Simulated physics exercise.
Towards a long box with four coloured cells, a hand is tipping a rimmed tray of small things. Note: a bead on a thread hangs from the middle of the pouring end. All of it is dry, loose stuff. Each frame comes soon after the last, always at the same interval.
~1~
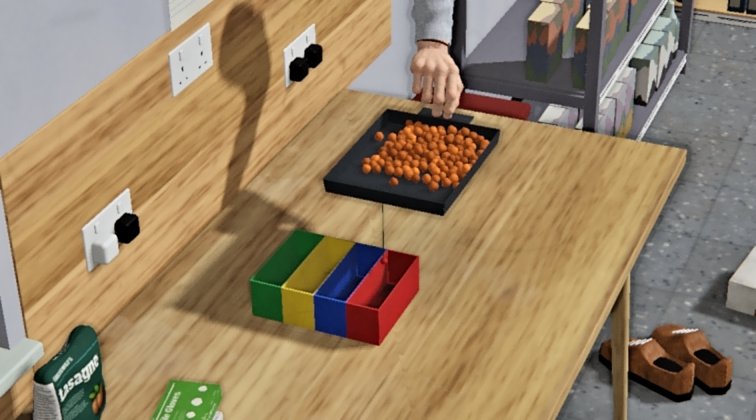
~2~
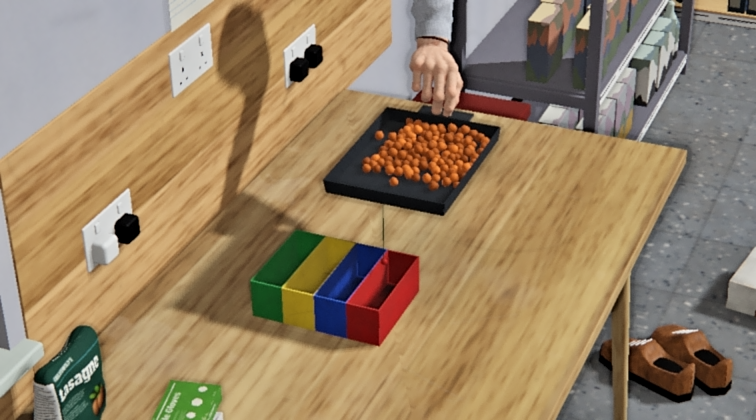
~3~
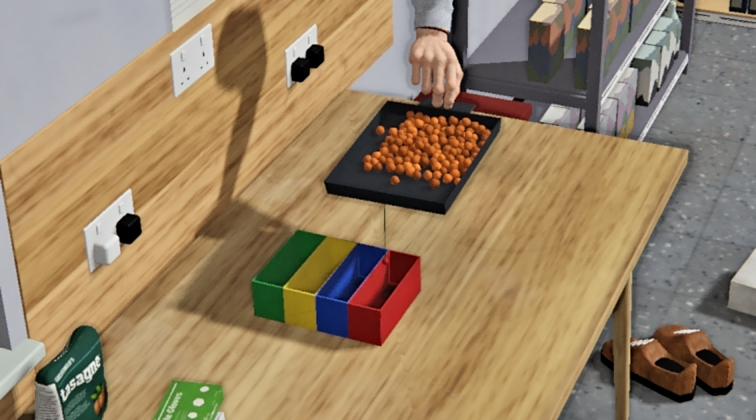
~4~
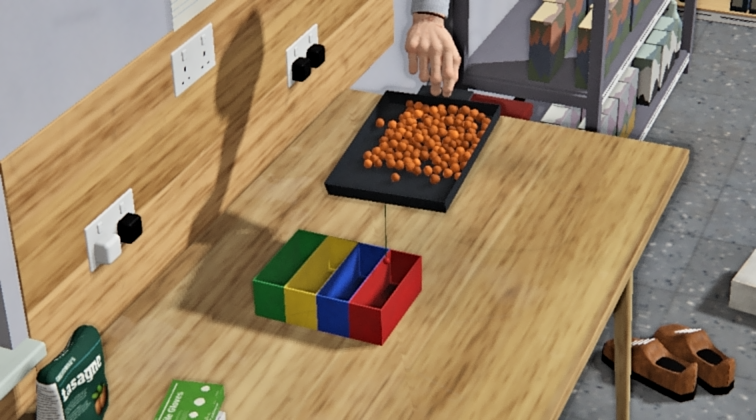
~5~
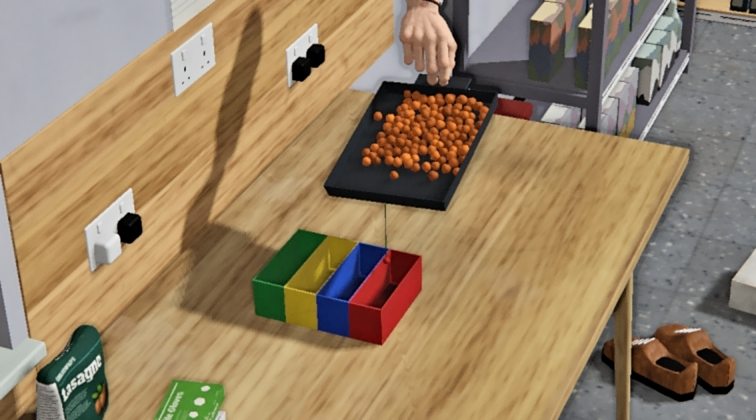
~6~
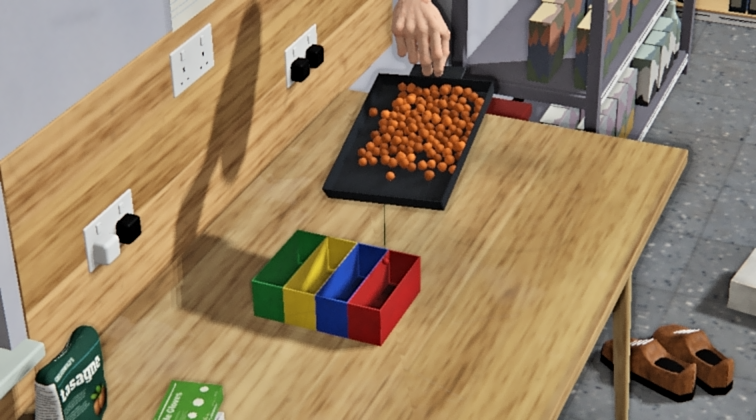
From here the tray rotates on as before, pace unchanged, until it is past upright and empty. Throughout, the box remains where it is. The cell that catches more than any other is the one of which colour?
It is the yellow one.
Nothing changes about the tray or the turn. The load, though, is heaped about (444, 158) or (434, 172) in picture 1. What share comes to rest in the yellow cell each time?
Roughly 30 per cent, then roughly 30 per cent.
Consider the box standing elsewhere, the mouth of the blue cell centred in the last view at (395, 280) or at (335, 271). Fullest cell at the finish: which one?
The answer is the green cell for the first try and the cell in blue for the second.
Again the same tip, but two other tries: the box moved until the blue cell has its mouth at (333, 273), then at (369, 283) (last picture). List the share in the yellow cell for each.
Close to 20 in a hundred, then close to 40 in a hundred.
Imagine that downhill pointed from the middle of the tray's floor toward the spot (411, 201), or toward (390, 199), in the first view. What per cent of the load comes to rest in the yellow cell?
Lab note: Try one about 0 %, try two about 10 %.
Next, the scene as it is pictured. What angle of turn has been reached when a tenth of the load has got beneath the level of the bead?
Near 95 degrees.
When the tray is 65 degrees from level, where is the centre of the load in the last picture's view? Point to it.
Centre estimate: (373, 165).
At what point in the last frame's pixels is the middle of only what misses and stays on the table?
It's centred at about (362, 379).
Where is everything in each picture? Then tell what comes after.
The first picture shows corners of the pouring end (325, 178) and (443, 202), level; middle of the load (424, 153), coated peanuts; bead on its thread (384, 261); green cell (267, 298); yellow cell (298, 305); blue cell (330, 313); red cell (363, 321).
The second picture shows corners of the pouring end (325, 179) and (443, 203), level; middle of the load (425, 152).
The third picture shows corners of the pouring end (326, 181) and (444, 202), tipped barely, lowest at the left corner; middle of the load (426, 147).
The fourth picture shows corners of the pouring end (326, 183) and (444, 201), tipped a little, lowest at the left corner; middle of the load (425, 140).
The fifth picture shows corners of the pouring end (326, 185) and (443, 200), tipped clearly, lowest at the left corner; middle of the load (424, 132).
The sixth picture shows corners of the pouring end (324, 188) and (440, 200), tipped clearly, lowest at the left corner; middle of the load (420, 127), about a tenth on the move; green cell (268, 298); yellow cell (300, 306); blue cell (332, 313); red cell (364, 321).
Just after the last frame, tray tipped steeply; almost all on the tray; just a few in the yellow cell; just a few falling or outside the box.
A moment on, tray tipped past a quarter turn; the larger part on the tray; about a tenth in the yellow cell; just a few in the blue cell; just a few in the green cell; just a few in the red cell; about a tenth falling or outside the box.
Further on, tray tipped past a quarter turn; roughly half in the yellow cell; roughly a quarter in the blue cell; about a tenth in the red cell; about a tenth in the green cell; about a tenth falling or outside the box.
When it is over, tray tipped past a quarter turn; roughly half in the yellow cell; roughly a quarter in the blue cell; about a tenth in the red cell; about a tenth in the green cell; about a tenth outside the box.
